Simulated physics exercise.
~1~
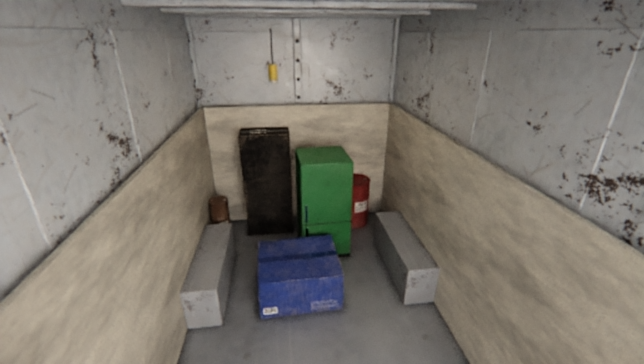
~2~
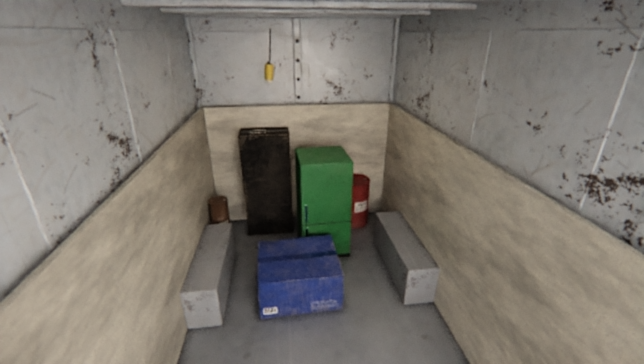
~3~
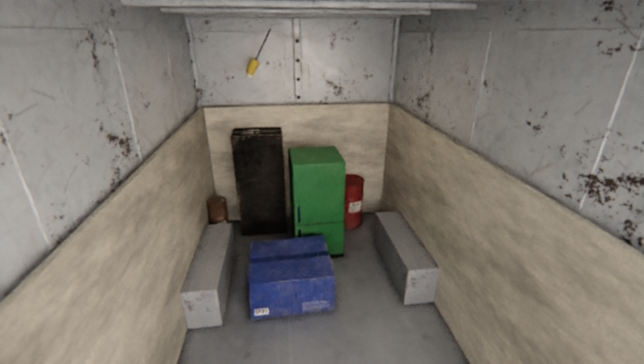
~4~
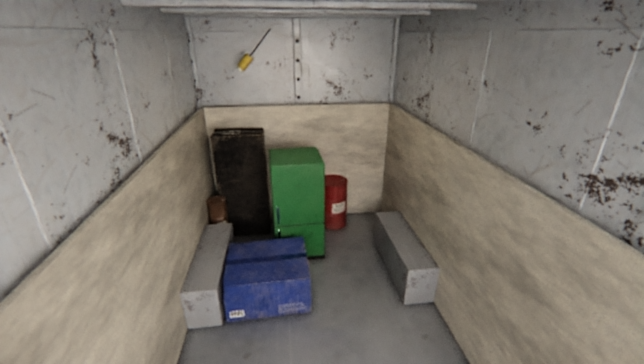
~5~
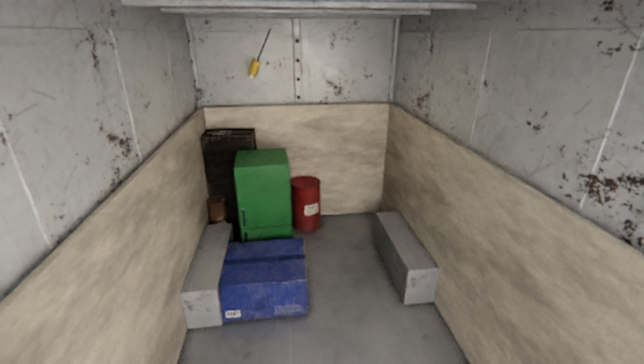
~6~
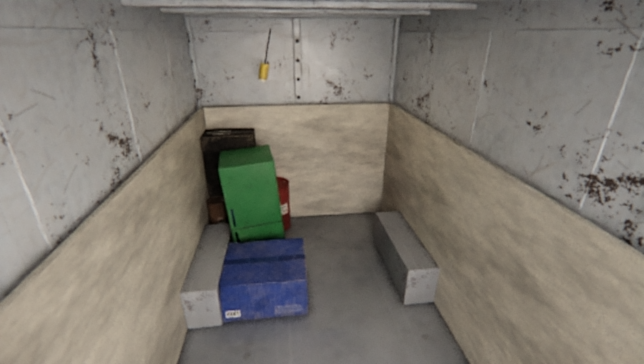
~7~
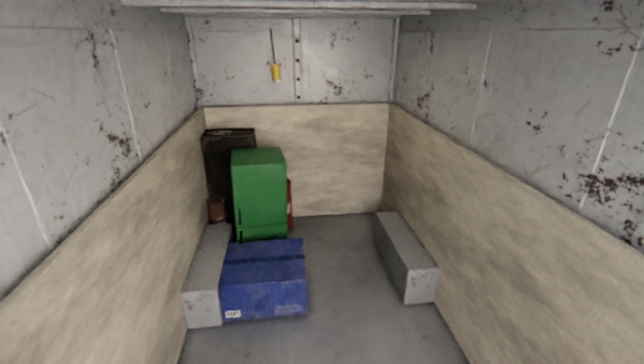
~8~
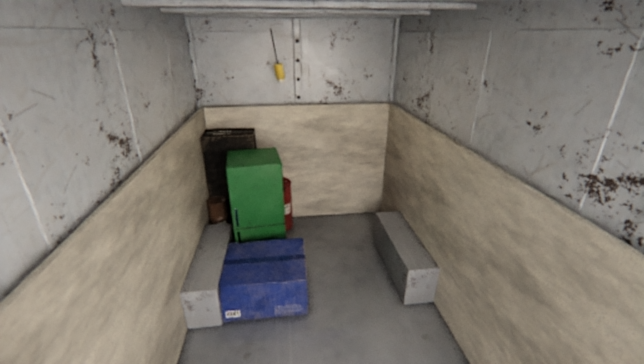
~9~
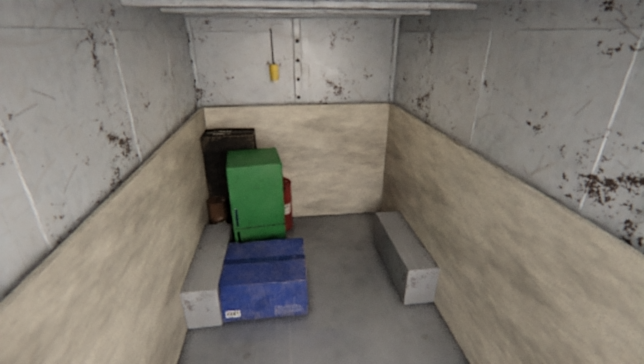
The load bay of a van is seen from above and behind, with scuffed grey upper walls, beige lower panels and a pale wheel box on each side. A green fridge-like appliance stands at the far end between a tall black box and a red drum, with a blue box in front and a small brown canister at left. A yellow object hanging on the far wall swings to the left, and the load begins sliding left. The blue box stops against the left wheel box while the appliance, black box and drum continue left. The appliance tilts slightly, then settles upright, partly hiding the drum, and everything rests bunched at left.
